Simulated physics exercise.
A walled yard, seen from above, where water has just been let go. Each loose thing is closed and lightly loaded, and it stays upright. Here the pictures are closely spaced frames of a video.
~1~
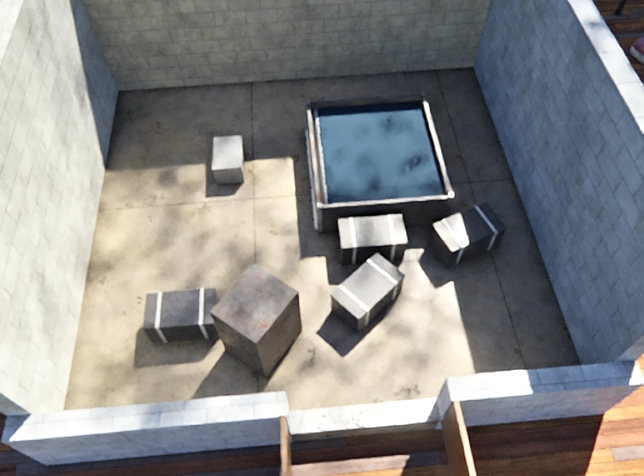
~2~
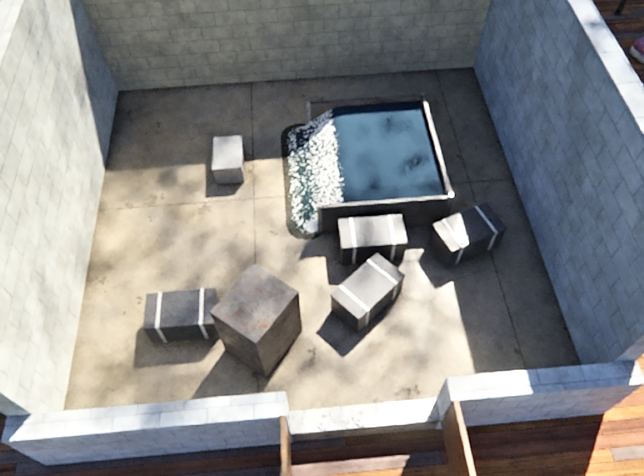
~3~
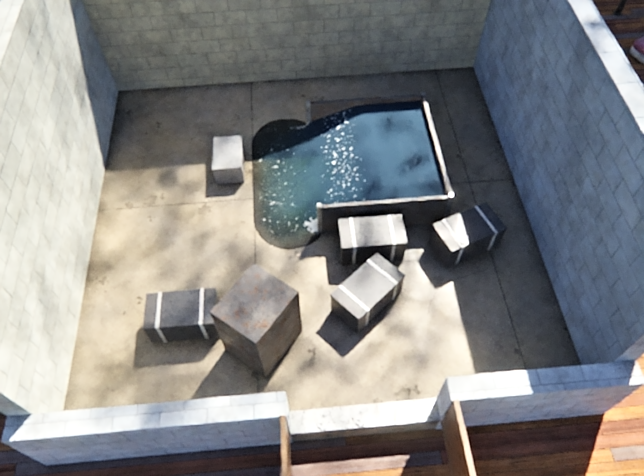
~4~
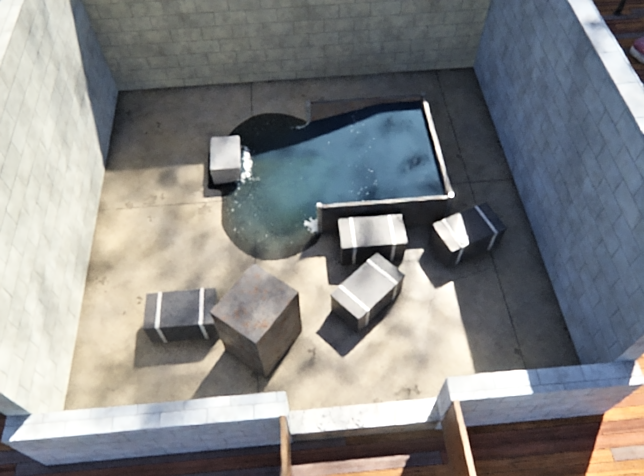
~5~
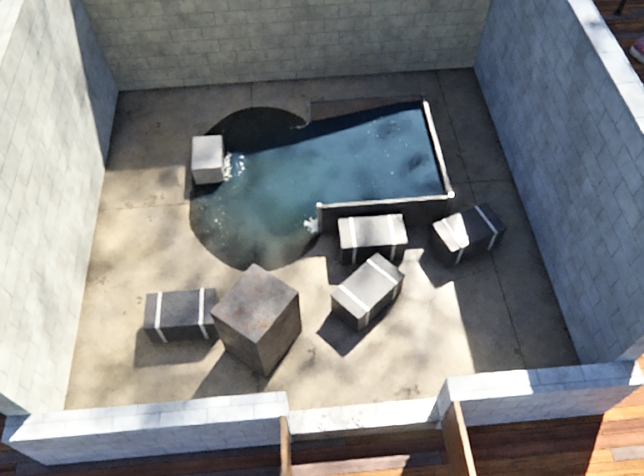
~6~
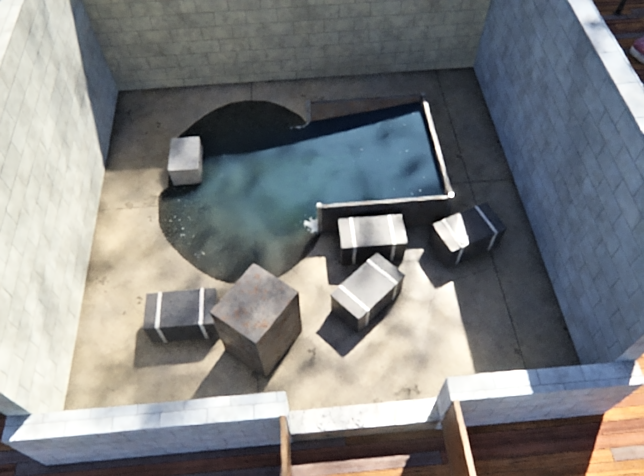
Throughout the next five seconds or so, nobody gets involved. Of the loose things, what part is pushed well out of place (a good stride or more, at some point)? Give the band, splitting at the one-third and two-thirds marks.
The share lands in the bottom band, under a third.
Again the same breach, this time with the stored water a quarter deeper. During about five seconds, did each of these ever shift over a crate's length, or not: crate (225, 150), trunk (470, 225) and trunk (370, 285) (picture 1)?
Taking them as listed - the full distance for the first, a shorter distance for the second, a shorter distance for the third.
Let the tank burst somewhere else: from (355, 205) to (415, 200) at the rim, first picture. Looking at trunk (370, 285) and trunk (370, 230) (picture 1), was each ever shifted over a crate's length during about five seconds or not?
The first one went the full distance, the second went the full distance.
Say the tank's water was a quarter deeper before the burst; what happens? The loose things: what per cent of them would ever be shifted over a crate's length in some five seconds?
Roughly 20 %.
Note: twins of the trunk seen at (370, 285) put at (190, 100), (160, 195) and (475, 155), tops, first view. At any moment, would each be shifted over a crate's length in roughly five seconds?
The answers, in order, are displaced a stride, displaced a stride and remains nearby.
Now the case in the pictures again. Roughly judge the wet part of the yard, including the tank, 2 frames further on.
I'd put it at some 40 per cent.
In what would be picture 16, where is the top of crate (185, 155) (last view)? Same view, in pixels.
Approximately at pixel (109, 131).
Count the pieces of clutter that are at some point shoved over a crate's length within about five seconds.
Count: 1.
A moment on, 1 of 5 are well off their spots; 0 afloat.
Next, 1 of 5 are well off their spots; 1 afloat.
Later, 1 of 5 are well off their spots; 1 afloat.
In the end, 1 of 5 are well off their spots, and 1 have been at some point; 1 afloat.
